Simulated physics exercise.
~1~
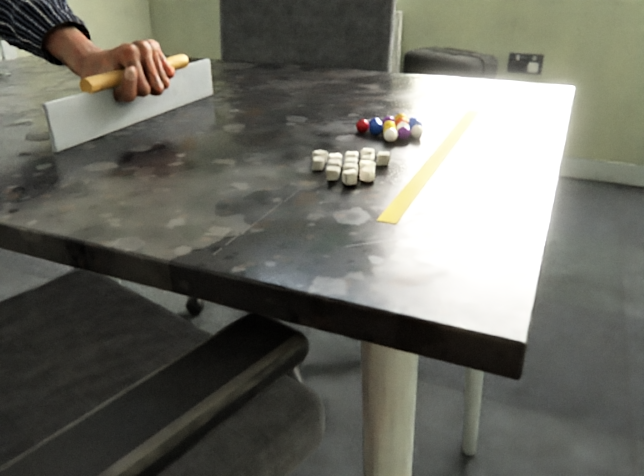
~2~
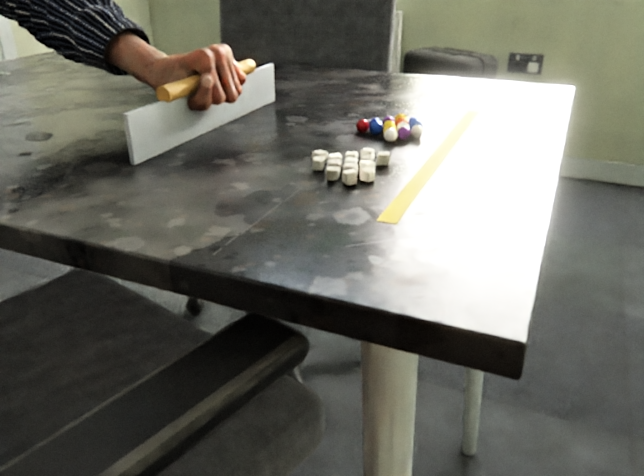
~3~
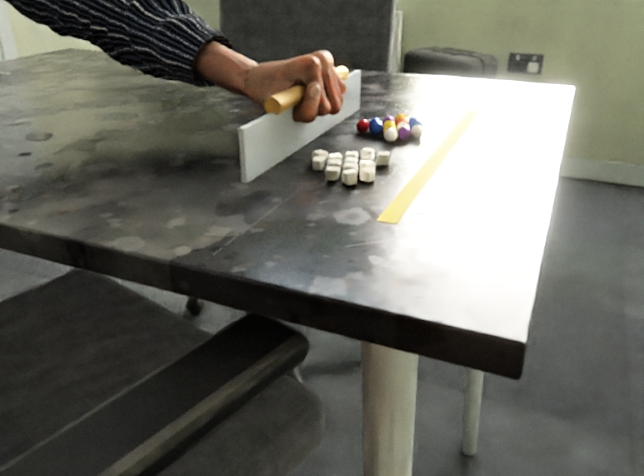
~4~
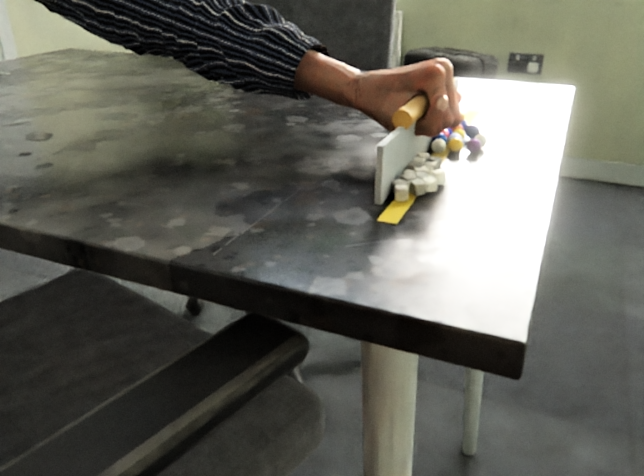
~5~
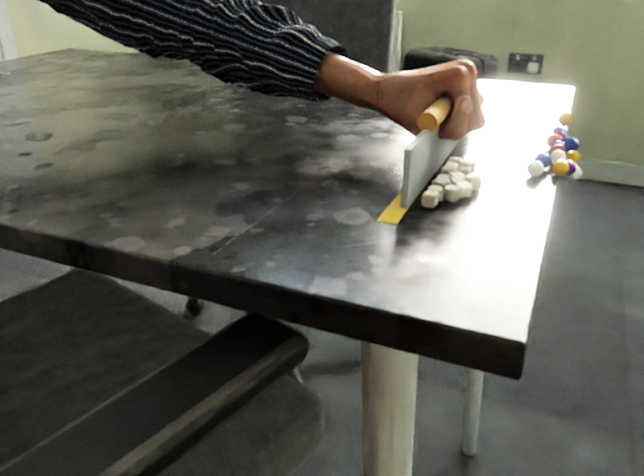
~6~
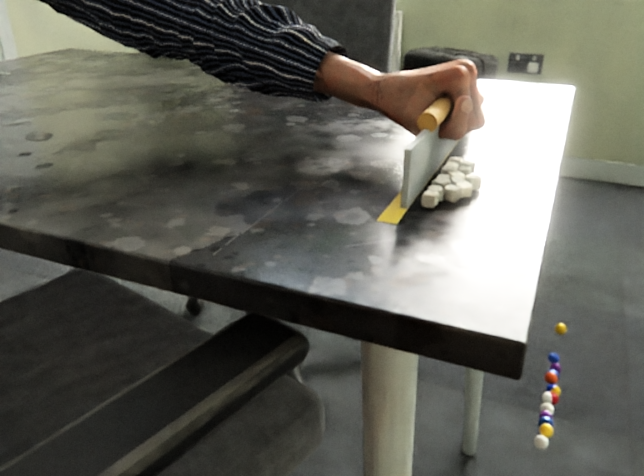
On a dark table, a hand sweeps white cubes and colourful balls; only the balls fall.
